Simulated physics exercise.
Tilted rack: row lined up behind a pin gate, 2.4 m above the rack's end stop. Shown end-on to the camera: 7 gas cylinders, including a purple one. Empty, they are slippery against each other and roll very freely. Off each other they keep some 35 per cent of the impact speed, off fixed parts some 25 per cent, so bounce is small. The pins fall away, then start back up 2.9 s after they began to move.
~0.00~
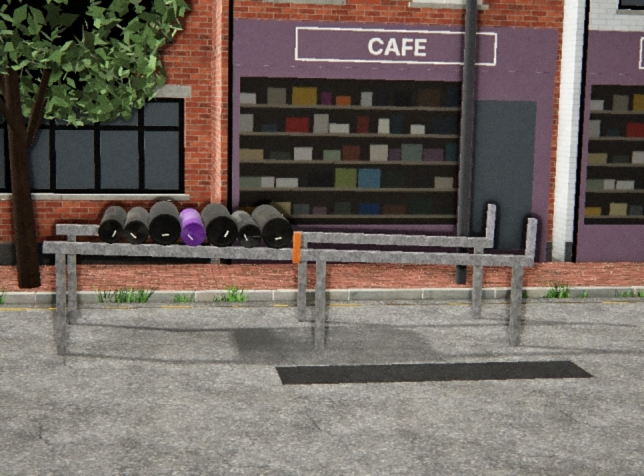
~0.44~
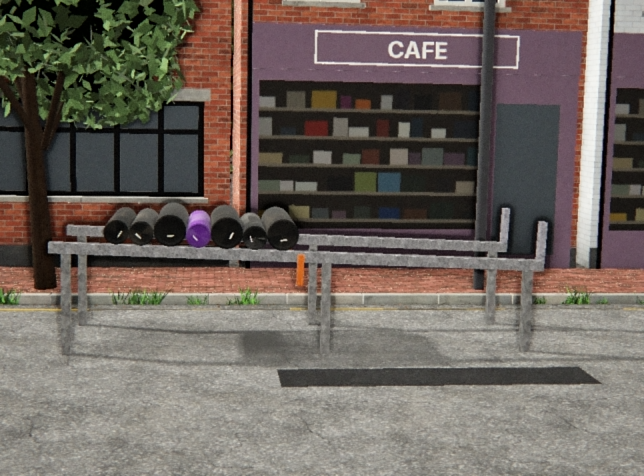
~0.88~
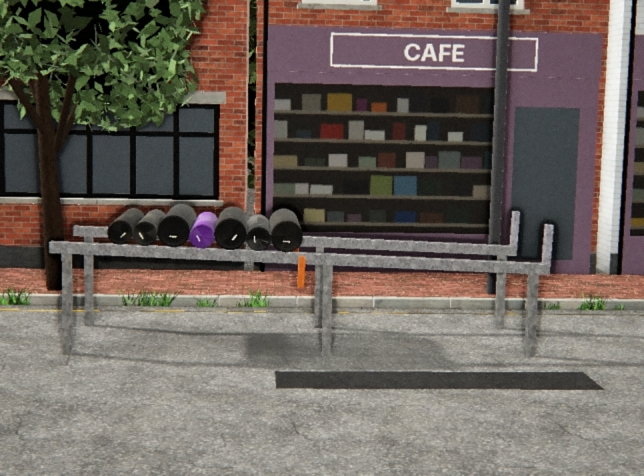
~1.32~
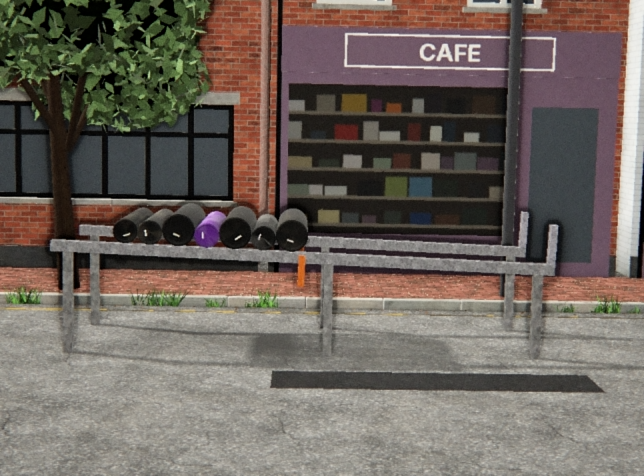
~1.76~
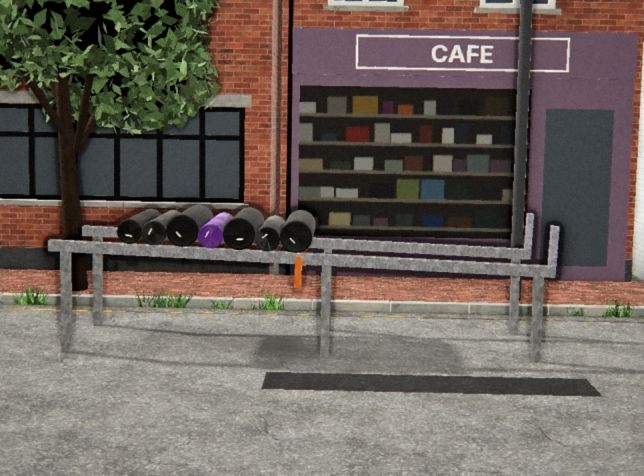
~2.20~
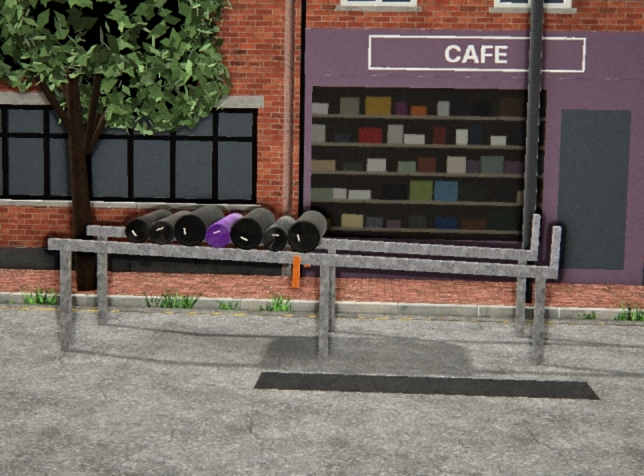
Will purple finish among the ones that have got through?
No.
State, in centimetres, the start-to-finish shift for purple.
For purple, the shift is 50.
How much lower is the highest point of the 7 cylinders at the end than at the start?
0 cm.
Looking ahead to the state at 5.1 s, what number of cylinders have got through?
By then the number is 2.
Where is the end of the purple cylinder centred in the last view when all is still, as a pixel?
You'll find it at roughly (249, 238) in the final picture.
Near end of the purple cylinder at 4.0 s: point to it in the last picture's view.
Near (249, 238).
Then, 3.0 s in, purple is on the rails, 55 cm above the pins, rolling right; 1 through so far.
Then, 4.0 s in, purple is on the rails, 45 cm above the pins; 2 through so far.
Then, 5.1 s in, still the same for purple; 2 through so far.
In the end (6.4 s), purple is on the rails, 45 cm above the pins; 2 through so far.
